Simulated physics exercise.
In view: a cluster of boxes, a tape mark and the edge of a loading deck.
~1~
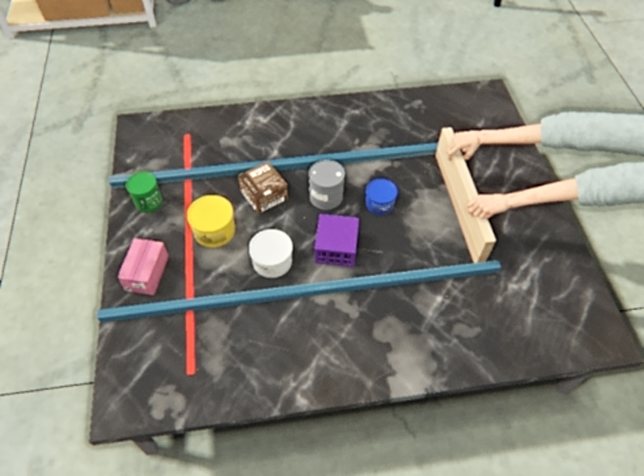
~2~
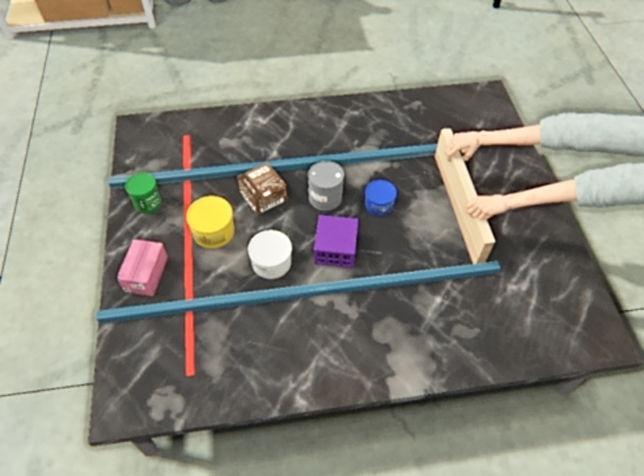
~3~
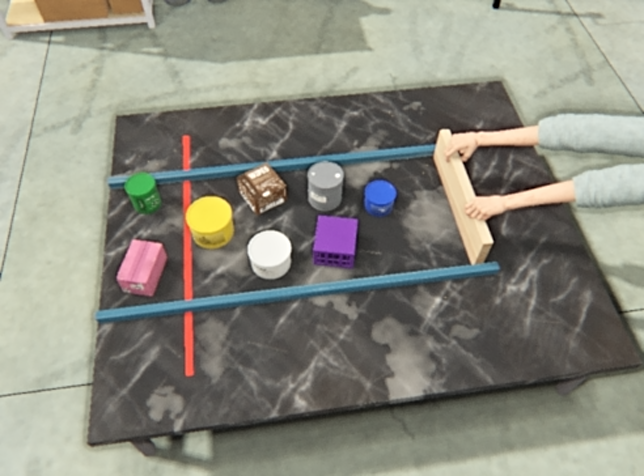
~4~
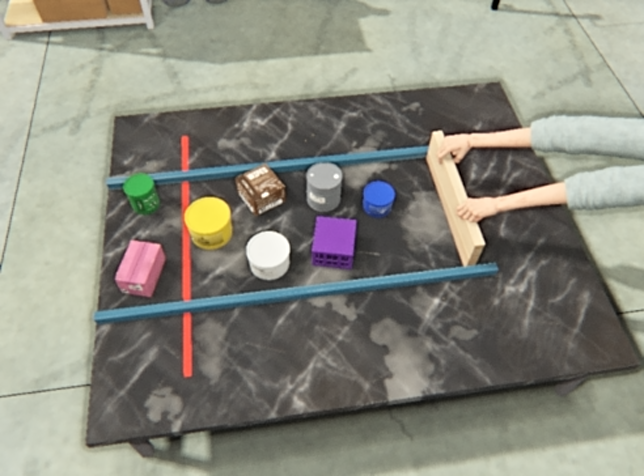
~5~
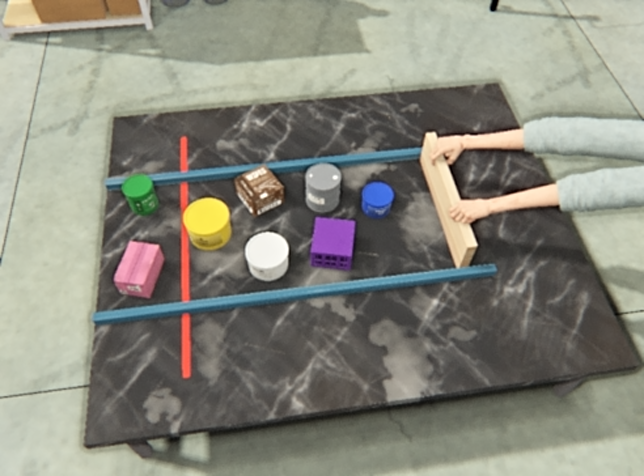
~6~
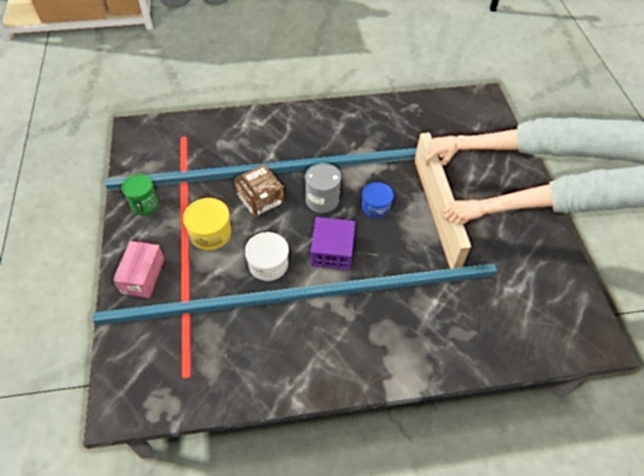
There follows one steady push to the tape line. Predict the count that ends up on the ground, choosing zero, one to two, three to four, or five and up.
The number sent down is small, one or two.
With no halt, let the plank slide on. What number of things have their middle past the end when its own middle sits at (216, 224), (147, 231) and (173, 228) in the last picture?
Taking the three positions in turn, the counts come to 0, 5 and 2.
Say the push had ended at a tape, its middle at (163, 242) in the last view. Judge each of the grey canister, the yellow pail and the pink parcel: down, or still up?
Note: Grey canister stays up top / yellow pail stays up top / pink parcel falls away.
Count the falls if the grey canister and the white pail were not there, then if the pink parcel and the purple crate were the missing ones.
It would be 0 and 1.
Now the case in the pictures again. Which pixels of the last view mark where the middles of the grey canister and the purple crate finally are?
One is at about (164, 200), the other at about (163, 267).
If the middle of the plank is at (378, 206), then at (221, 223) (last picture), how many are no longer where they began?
Counts: 1, 8.
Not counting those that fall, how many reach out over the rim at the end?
That would be 0.
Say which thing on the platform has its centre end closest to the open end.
White pail - nearest.
Soon after, none off yet; green pail at rest near (141, 196); pink parcel at rest near (140, 269); yellow pail at rest near (208, 225).
After that, none off yet; green pail at rest near (141, 196); pink parcel moving near (135, 269); yellow pail displaced about its own width near (178, 229).
In the end, the number that fall off is one or two; gone, pink parcel and green pail.
